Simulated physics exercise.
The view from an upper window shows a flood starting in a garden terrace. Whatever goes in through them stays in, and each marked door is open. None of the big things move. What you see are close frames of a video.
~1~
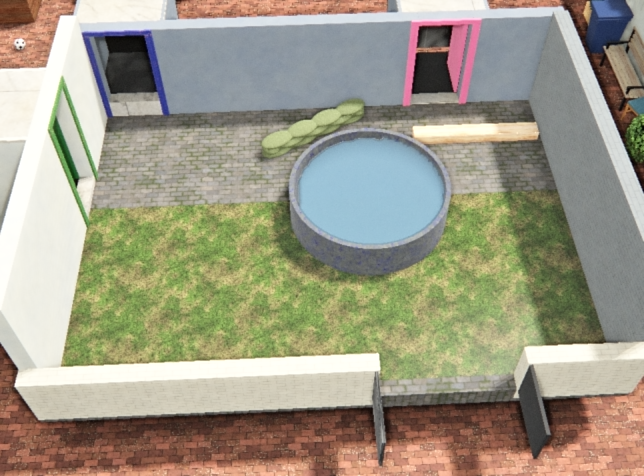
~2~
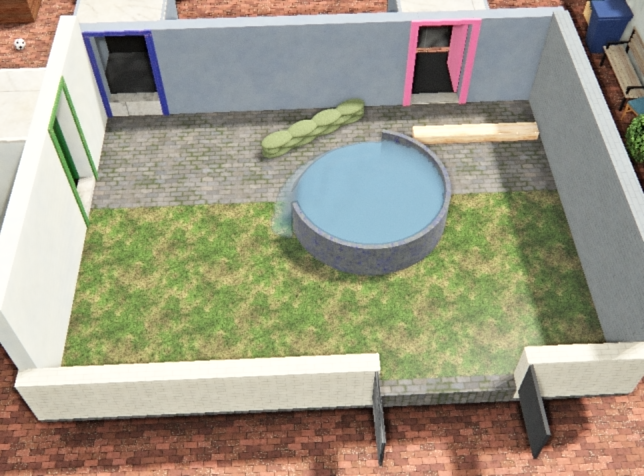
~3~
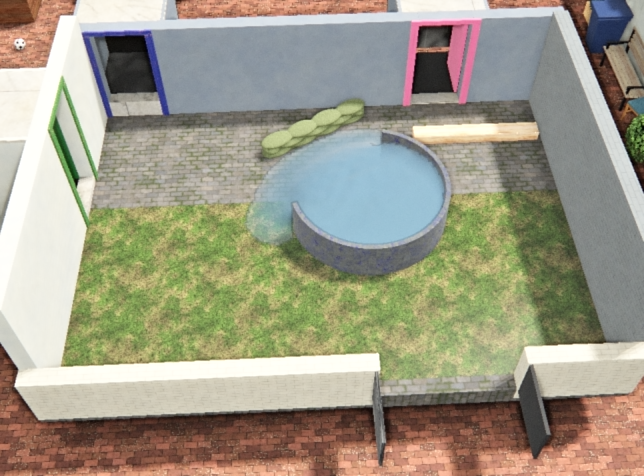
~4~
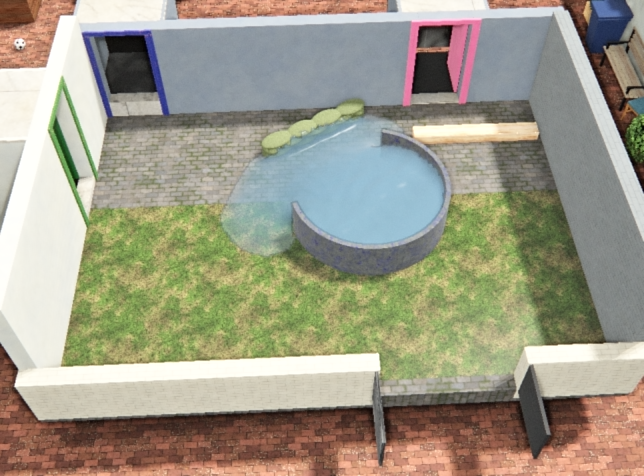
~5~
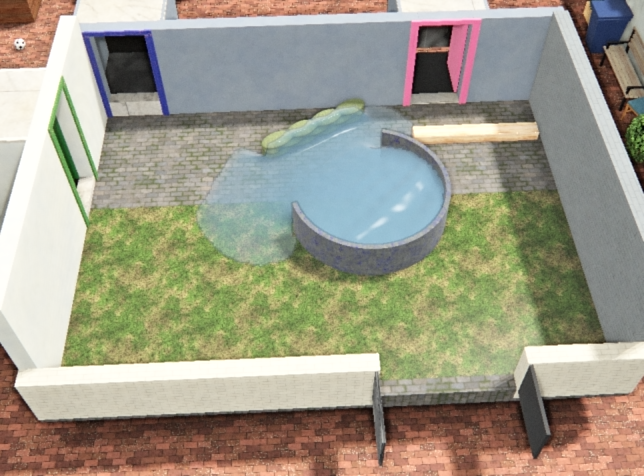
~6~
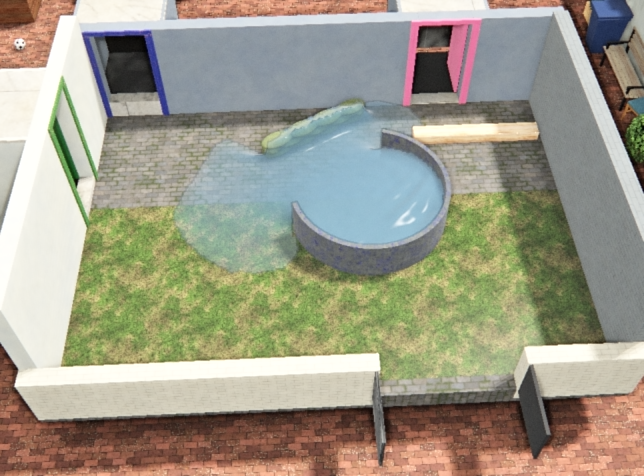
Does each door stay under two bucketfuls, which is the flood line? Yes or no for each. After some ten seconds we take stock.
Blue door - yes, stays under; pink door - no, it floods; green door - no, it floods.
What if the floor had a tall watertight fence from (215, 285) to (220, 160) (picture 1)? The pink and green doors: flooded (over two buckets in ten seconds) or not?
Pink door: Overshoots; green door: Falls short.
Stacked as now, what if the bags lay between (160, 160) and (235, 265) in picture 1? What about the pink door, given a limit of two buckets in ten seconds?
As for the pink door, it exceeds it.
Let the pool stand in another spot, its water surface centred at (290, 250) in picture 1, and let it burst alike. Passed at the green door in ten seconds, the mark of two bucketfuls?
The way I see it, green door tops the mark.
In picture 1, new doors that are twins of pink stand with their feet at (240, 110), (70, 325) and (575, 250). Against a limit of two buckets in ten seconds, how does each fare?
In that order: Lets more in, takes more, stays under.
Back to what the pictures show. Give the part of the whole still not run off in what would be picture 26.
94 %.
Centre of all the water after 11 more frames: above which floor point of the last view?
Close to (295, 180).
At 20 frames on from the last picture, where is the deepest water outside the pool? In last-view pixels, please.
That would be (522, 124).
A moment on, water covers 35 % of the floor; the blue door not reached, the pink door under two buckets in, the green door not reached.
Next, water covers 45 % of the floor; the blue door wet at the sill, nothing in, the pink door under two buckets in, the green door under two buckets in.
Then, water covers 55 % of the floor; the blue door wet at the sill, nothing in, the pink door over two buckets in, the green door far over two buckets in.
Later, water covers 70 % of the floor; the blue door wet at the sill, nothing in, the pink door far over two buckets in, the green door far over two buckets in.
In the end, water covers 90 % of the floor; the blue door wet at the sill, nothing in, the pink door far over two buckets in, the green door far over two buckets in.
